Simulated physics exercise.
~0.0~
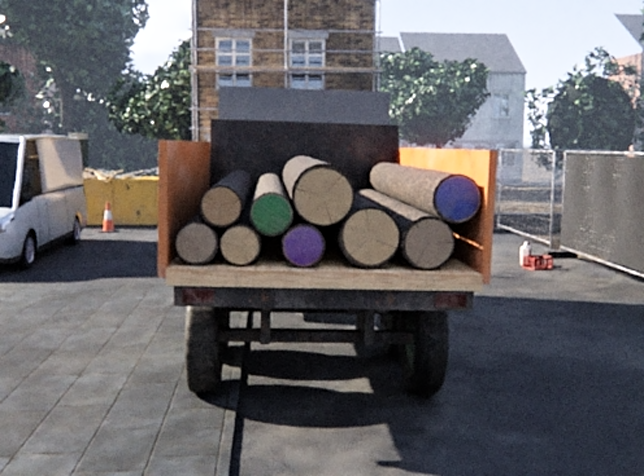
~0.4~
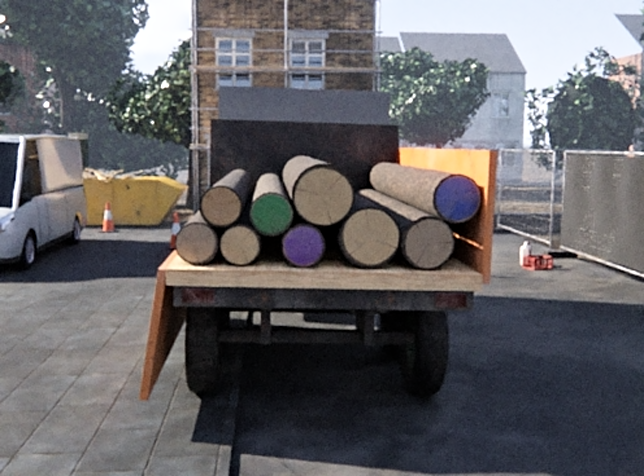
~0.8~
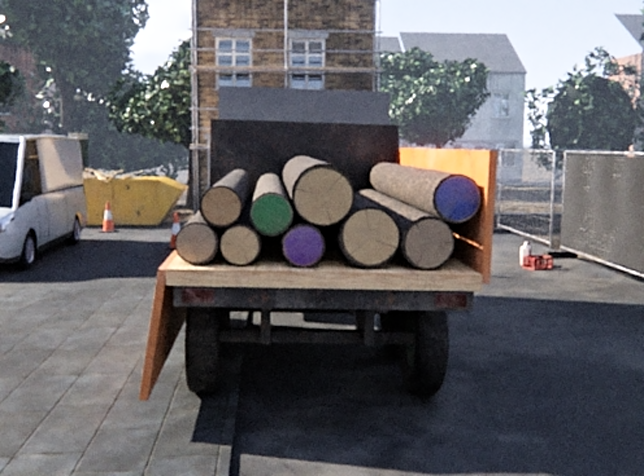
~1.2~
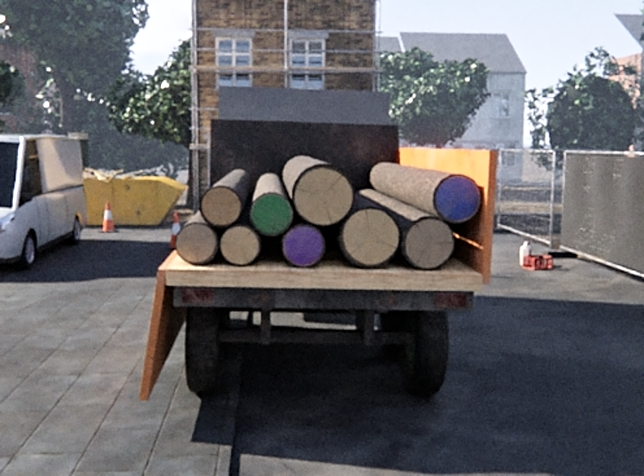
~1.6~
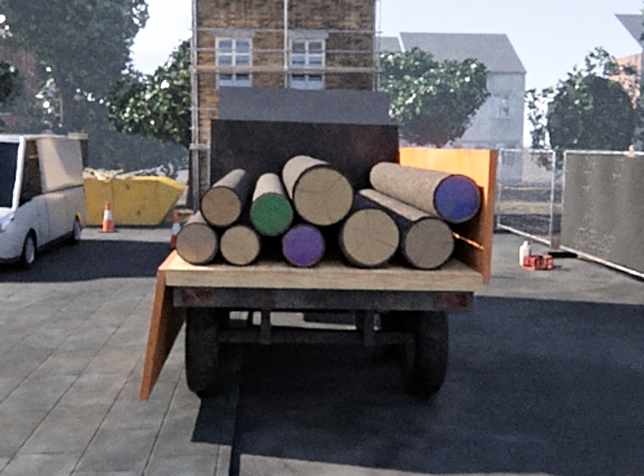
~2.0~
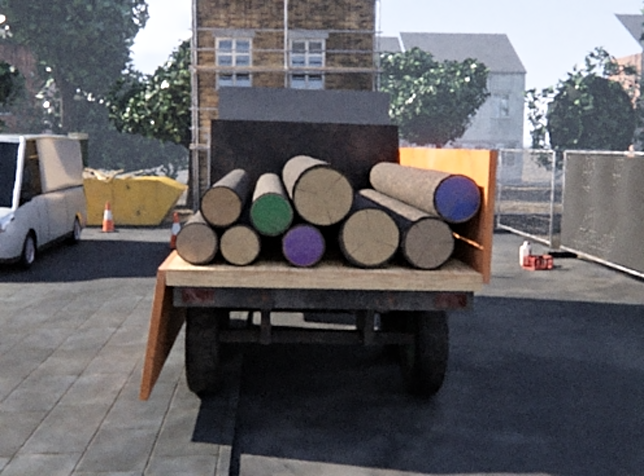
A parked flatbed lorry stood with its back to us, carrying a pile of logs, a few with coloured ends, when the left side board dropped and hung down, yet the logs stayed stacked on the deck and none fell off.
